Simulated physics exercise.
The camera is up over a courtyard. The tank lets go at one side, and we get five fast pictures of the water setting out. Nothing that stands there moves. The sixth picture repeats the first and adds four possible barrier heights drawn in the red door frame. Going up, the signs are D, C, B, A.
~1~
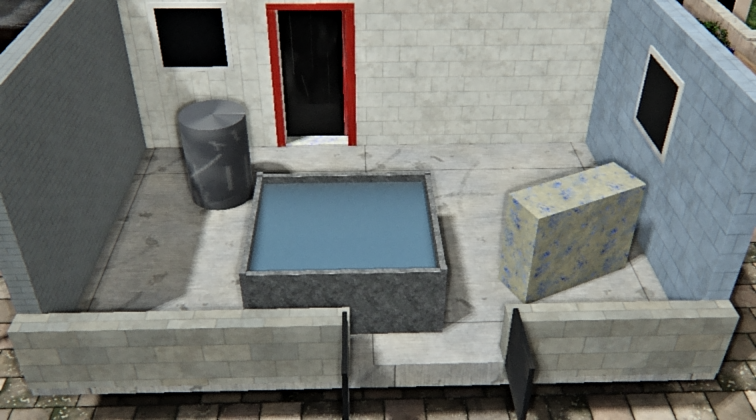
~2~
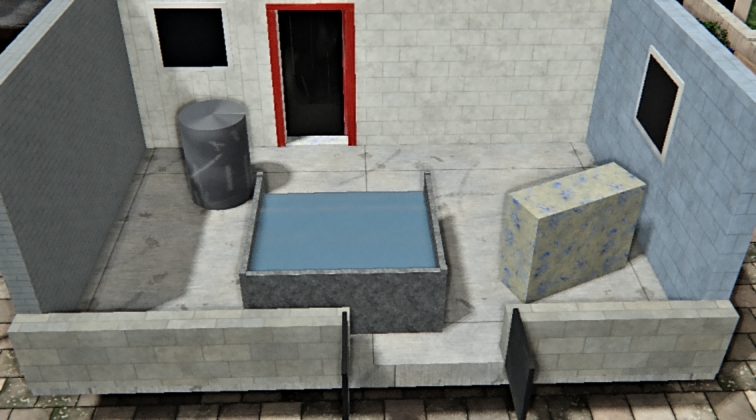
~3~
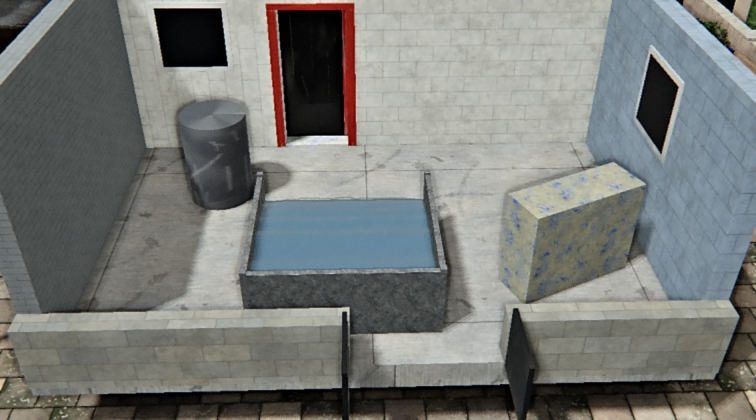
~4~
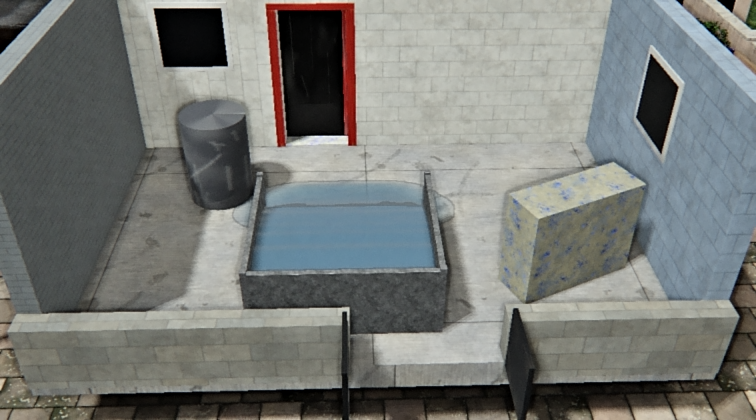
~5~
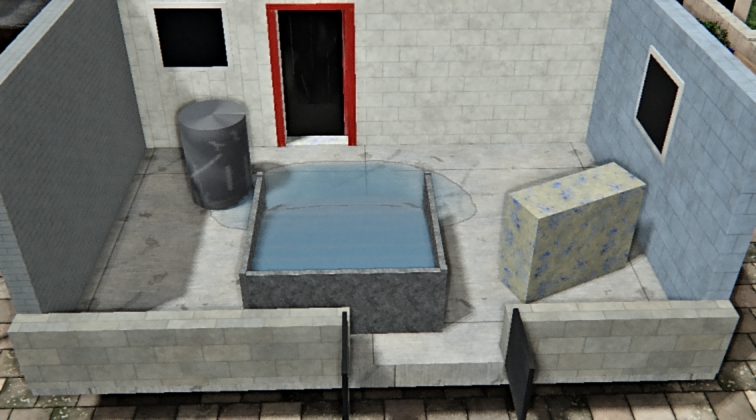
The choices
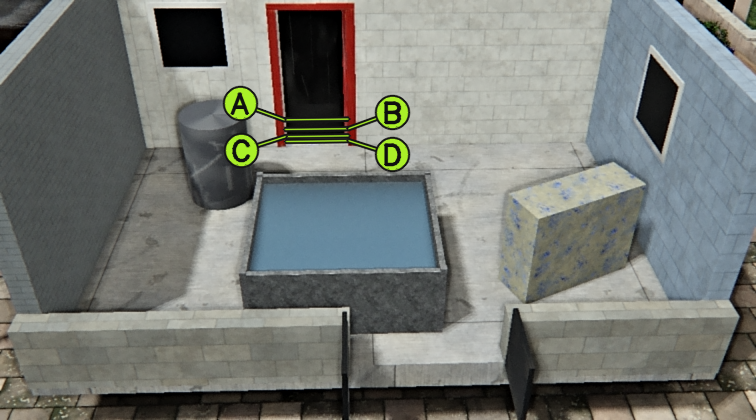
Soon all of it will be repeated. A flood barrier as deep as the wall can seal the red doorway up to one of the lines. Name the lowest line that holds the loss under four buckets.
A is the one.
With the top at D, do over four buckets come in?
Yes, that goes wrong.
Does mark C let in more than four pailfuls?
Yes.
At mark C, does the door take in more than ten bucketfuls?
Yes, clearly.
On the marked copy, A at (316, 119); B at (316, 129); C at (317, 136); D at (317, 141); from the bottom up D, C, B, A.
For mark A, a bucket or two gets in.
For mark B, about 12 bucketfuls get in.
For mark C, dozens of bucketfuls pour in.
For mark D, dozens of bucketfuls pour in.
